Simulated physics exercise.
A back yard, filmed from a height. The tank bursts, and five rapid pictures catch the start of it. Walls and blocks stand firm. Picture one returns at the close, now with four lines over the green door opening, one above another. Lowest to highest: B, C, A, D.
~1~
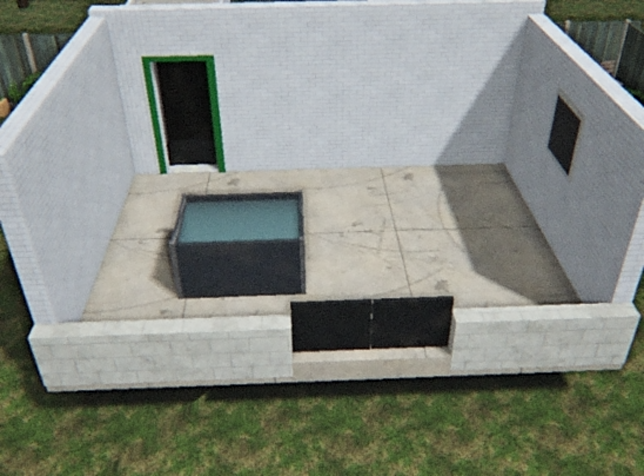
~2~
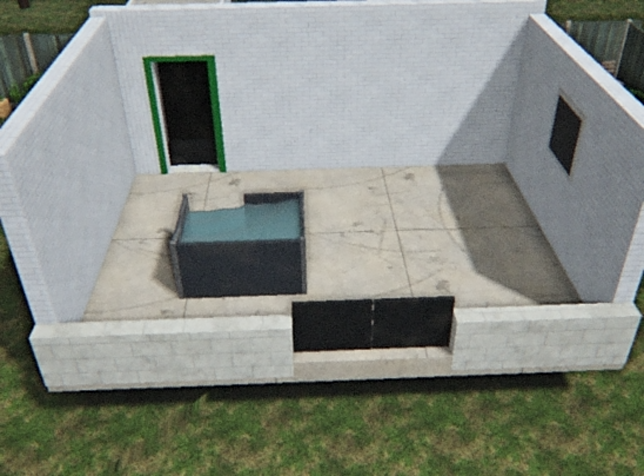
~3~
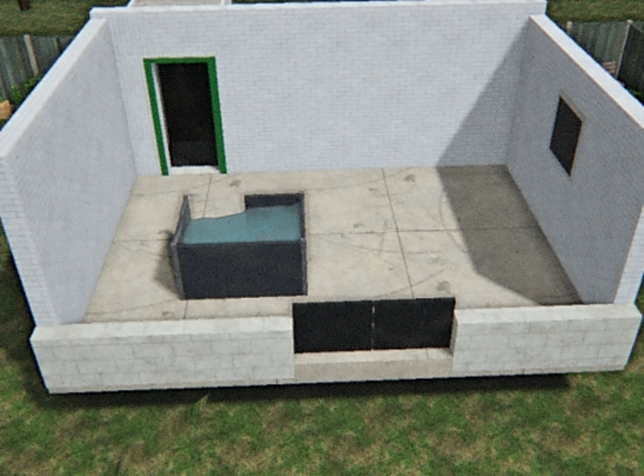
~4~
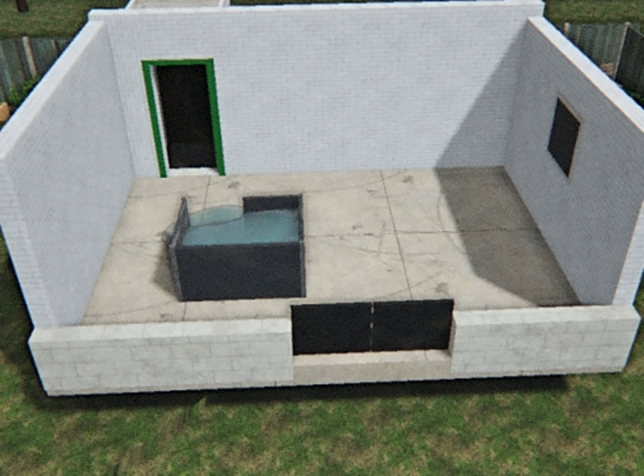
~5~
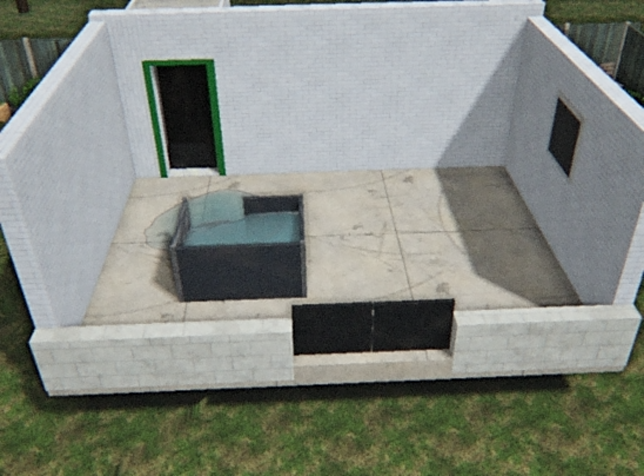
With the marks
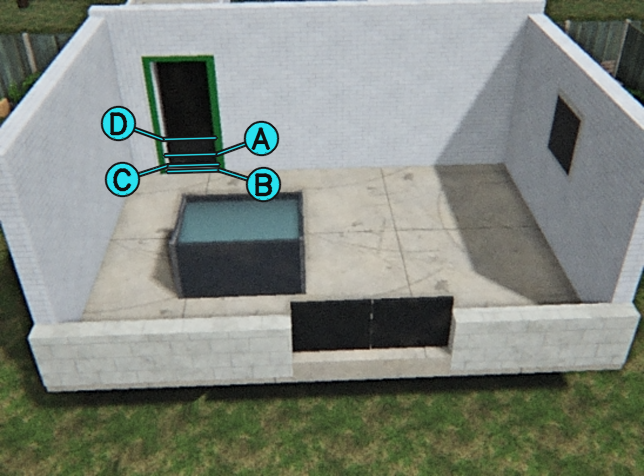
Back yard with white walls, water pouring through a gap in a dark tank's far side and spreading over the paving behind.
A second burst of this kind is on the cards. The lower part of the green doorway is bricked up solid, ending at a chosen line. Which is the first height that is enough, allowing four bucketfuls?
Choose A.
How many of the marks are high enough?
Two of them.
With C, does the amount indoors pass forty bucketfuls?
No, less.
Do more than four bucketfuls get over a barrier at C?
Yes, that goes wrong.
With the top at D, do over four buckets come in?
No, not at all.
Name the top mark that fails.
That would be C.
On the marked copy, A at (191, 154); B at (193, 170); C at (192, 165); D at (189, 138); from the bottom up B, C, A, D.
With A, a splash gets over, under a bucket.
With B, dozens of bucketfuls pour in.
With C, about 12 bucketfuls get in.
With D, nothing gets over.
